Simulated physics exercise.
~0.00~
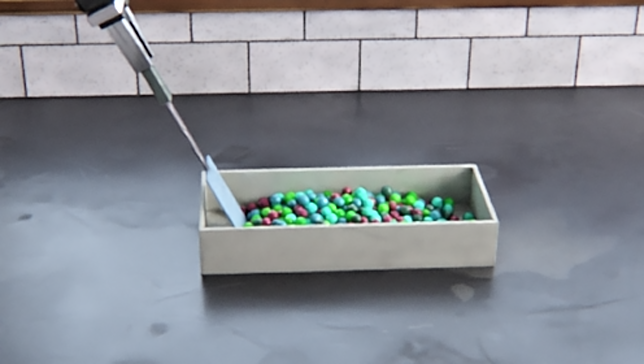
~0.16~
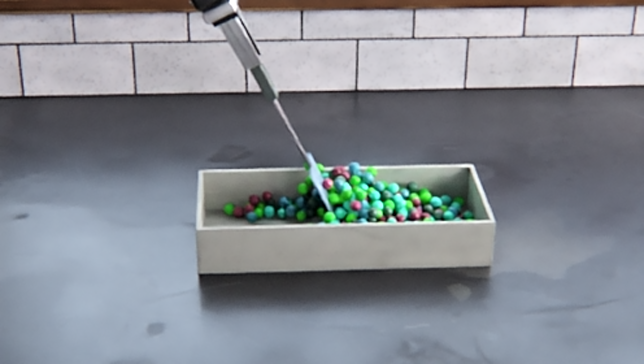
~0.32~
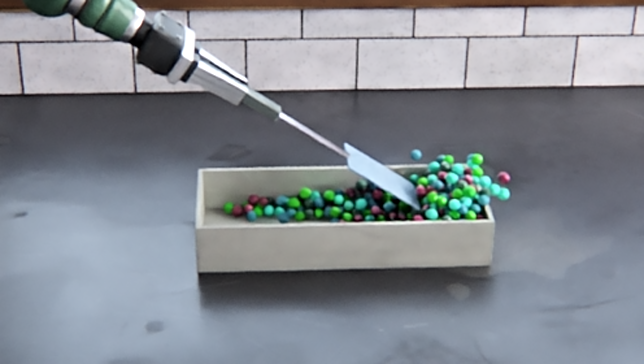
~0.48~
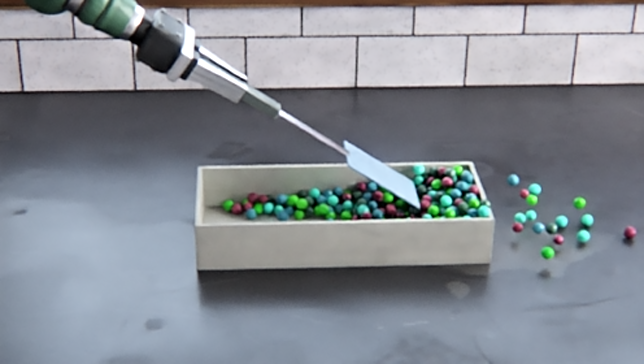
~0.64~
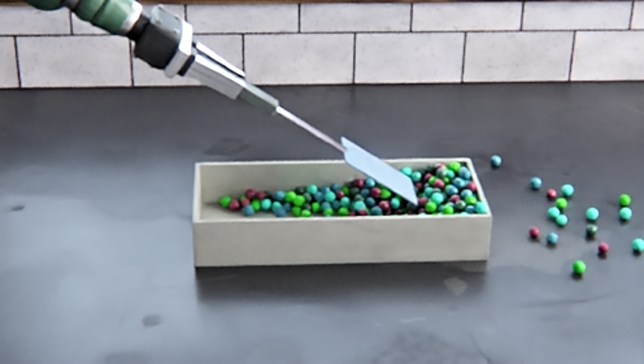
A robot arm sweeps a turner rightward through a trough, spilling some colourful sweets beyond it.
